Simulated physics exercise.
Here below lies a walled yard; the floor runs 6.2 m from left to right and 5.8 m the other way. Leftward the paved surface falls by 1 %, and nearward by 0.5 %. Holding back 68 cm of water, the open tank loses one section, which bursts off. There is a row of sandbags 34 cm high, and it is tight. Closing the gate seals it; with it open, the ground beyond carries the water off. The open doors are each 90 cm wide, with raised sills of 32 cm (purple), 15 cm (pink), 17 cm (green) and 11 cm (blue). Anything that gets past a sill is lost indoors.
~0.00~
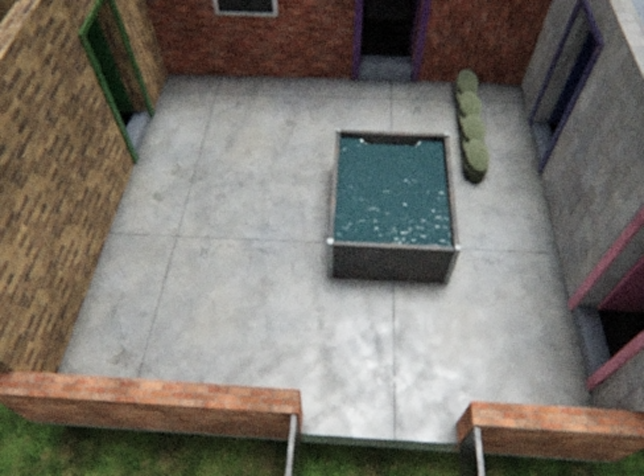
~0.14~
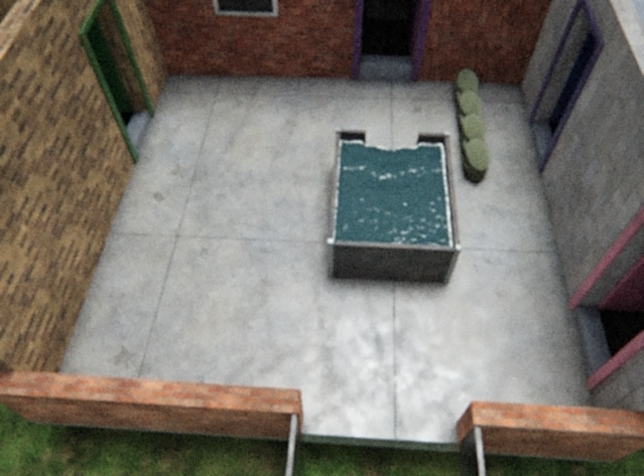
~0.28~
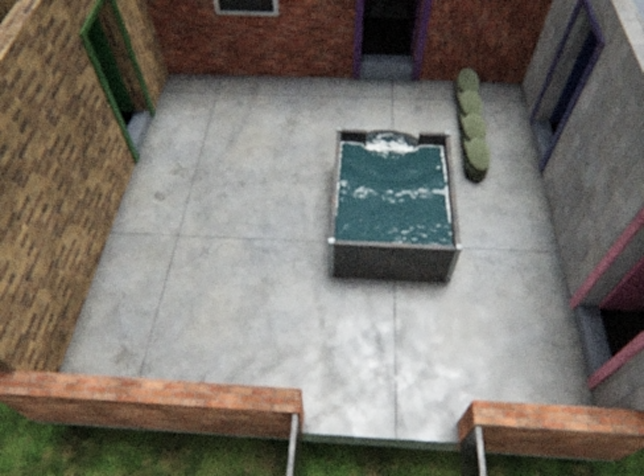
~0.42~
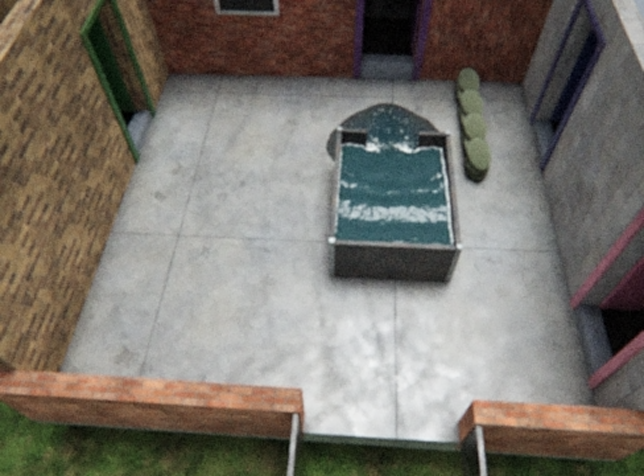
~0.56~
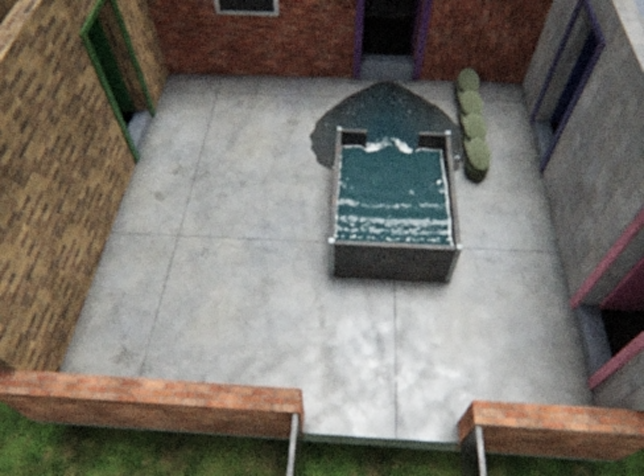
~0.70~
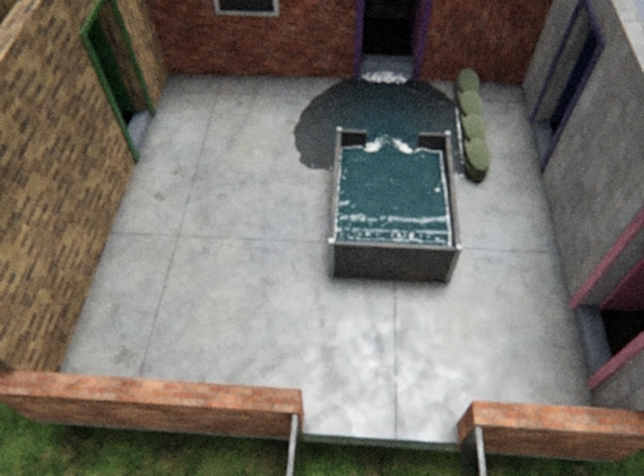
In a walled yard, water pours from the open tank's far side and spreads across the floor.
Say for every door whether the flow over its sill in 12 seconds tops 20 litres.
Outcome: Purple door: Fails to top it, pink door: Fails to top it, green door: Fails to top it, blue door: Fails to top it.
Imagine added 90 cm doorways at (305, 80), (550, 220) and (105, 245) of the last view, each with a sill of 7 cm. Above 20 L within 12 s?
First doorway gets there, second falls short, third falls short.
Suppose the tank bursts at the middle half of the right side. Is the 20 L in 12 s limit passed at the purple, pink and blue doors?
Log - purple: Threshold not reached, pink: Threshold not reached, blue: Threshold topped.
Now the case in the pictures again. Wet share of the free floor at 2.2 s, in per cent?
Near 25 per cent is wet.
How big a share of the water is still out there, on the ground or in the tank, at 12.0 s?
Share still there: About 94 %.
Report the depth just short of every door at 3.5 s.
Centimetres: Purple 18 / pink 0 / green 13 / blue 1.
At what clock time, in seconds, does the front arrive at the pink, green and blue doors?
The front reaches pink at 5.0 s, green at 2.6 s, blue at 2.4 s.
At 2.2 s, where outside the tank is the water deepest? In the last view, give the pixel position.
Roughly (403, 102).
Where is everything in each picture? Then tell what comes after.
The open tank at (392, 189) is whole and still, 68 cm deep, in the first picture.
The front is at a hidden place, 0.4 m from the gap on the open tank's far side; 0.2 m2 of floor is under water; 68 cm left at the back of the open tank, in the second picture.
Water pours out on the open tank's far side and has run 0.8 m, to a hidden place; typically 10 cm deep outside, 68 cm at the open tank's back, in the third picture.
The front is at (378, 108), 1.4 m from the gap on the open tank's far side; 1.7 m2 of floor is under water; 67 cm left at the back of the open tank, in the fourth picture.
The front is at (379, 87), 1.9 m from the gap on the open tank's far side; 3.0 m2 of floor is under water; 61 cm left at the back of the open tank, in the fifth picture.
The front is at (351, 79), 2.2 m from the gap on the open tank's far side; 4.2 m2 of floor is under water; 56 cm left at the back of the open tank, in the sixth picture.
After 1.4 s water covers 20 % of the floor and is deepest (40 cm) near (445, 82); purple door 28 cm at the sill, 0 L in, pink door not reached, green door not reached, blue door not reached.
After 2.2 s water covers 25 % of the floor and is deepest (28 cm) near (403, 102); purple door 27 cm at the sill, 0 L in, pink door not reached, green door not reached, blue door not reached.
After 3.5 s water covers 35 % of the floor and is deepest (22 cm) near (167, 81); purple door 18 cm at the sill, 1 L in, pink door not reached, green door 13 cm at the sill, 0 L in, blue door 1 cm at the sill, 0 L in.
After 7.0 s water covers 75 % of the floor and is deepest (16 cm) near (53, 394); purple door 11 cm at the sill, 1 L in, pink door 2 cm at the sill, 0 L in, green door 12 cm at the sill, 0 L in, blue door 1 cm at the sill, 0 L in.
After 12.0 s water covers 85 % of the floor and is deepest (11 cm) near (53, 394); purple door 3 cm at the sill, 1 L in, pink door 5 cm at the sill, 0 L in, green door 7 cm at the sill, 0 L in, blue door 0 cm at the sill, 0 L in.
